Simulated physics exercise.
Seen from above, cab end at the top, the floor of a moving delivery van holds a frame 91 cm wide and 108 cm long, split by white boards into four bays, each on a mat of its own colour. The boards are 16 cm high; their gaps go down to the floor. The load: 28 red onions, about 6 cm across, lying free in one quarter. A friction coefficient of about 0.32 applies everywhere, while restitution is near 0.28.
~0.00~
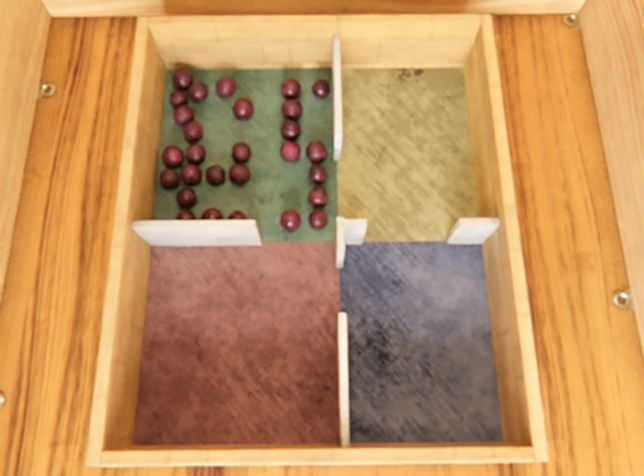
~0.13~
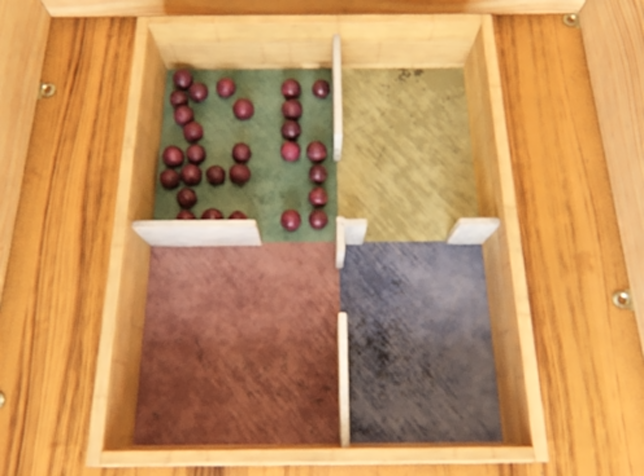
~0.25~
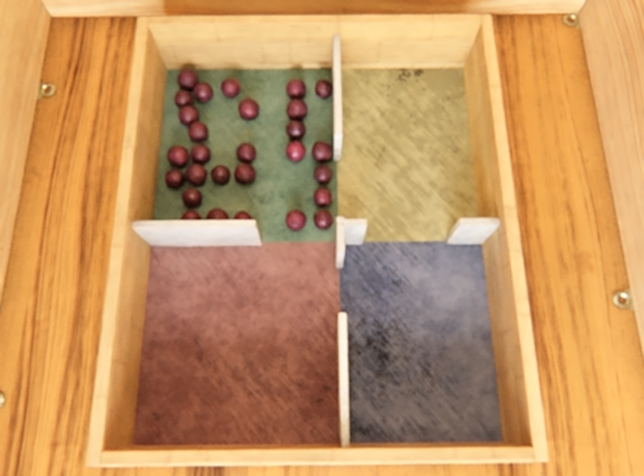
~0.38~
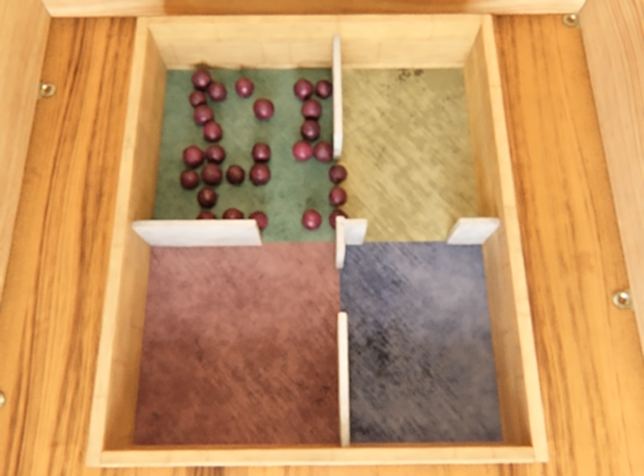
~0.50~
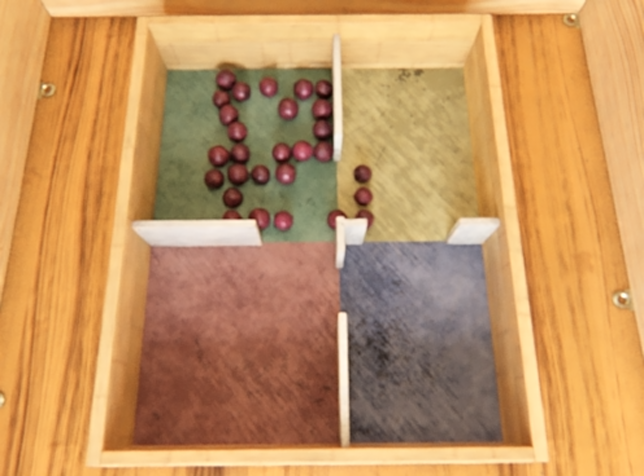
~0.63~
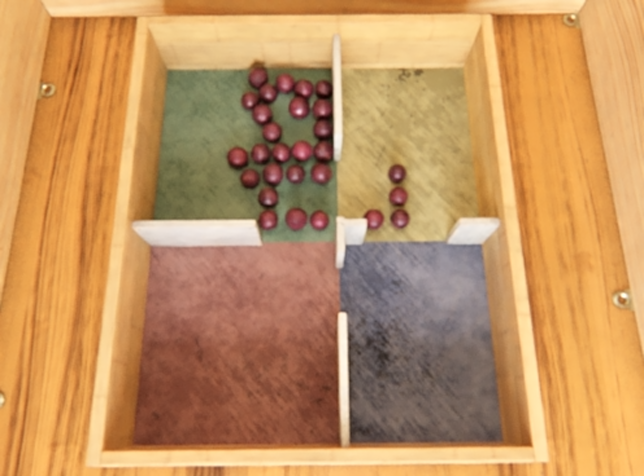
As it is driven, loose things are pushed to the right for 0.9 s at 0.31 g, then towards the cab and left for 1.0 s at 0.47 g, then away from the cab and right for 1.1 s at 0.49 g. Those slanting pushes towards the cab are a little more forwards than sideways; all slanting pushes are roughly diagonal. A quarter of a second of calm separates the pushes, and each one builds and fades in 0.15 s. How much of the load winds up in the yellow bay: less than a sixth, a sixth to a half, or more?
Once things settle, the yellow bay holds anywhere from one sixth to half of the load.
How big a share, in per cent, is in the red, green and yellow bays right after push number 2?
Red 0, green 70, yellow 30 %.
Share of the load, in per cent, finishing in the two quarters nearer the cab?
About 40 %.
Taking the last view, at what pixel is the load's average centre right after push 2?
Mean location: Near (262, 91).
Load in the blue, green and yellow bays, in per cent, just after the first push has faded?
Blue 0, green 60, yellow 40 per cent.
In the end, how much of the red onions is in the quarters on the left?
About 20 per cent.
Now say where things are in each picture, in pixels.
The first picture shows middle of the blue mat (418, 338); middle of the green mat (247, 150); middle of the red mat (240, 340); middle of the yellow mat (406, 148); 28 in the green bay; the onion farthest behind, in the direction of the first push, is at (170, 179).
In the second picture, 28 in the green bay; the onion farthest behind, in the direction of the first push, is at (170, 179).
In the third picture, 28 in the green bay; the onion farthest behind, in the direction of the first push, is at (175, 179).
In the fourth picture, 25 in the green bay and 3 in the yellow bay; the onion farthest behind, in the direction of the first push, is at (190, 179).
In the fifth picture, 25 in the green bay and 3 in the yellow bay; the onion farthest behind, in the direction of the first push, is at (215, 179).
In the sixth picture, 24 in the green bay and 4 in the yellow bay; the onion farthest behind, in the direction of the first push, is at (238, 157).
After push 1 (1.14 s), 16 in the green bay and 12 in the yellow bay.
After push 2 (2.39 s), 20 in the green bay and 8 in the yellow bay.
After push 3 (3.74 s), 5 in the red bay, 10 in the blue bay, 1 in the green bay and 12 in the yellow bay.
Outcome (at 4.80 s), 5 in the red bay, 11 in the blue bay, 1 in the green bay and 11 in the yellow bay. Asked share, 11 of 28, 39 per cent.
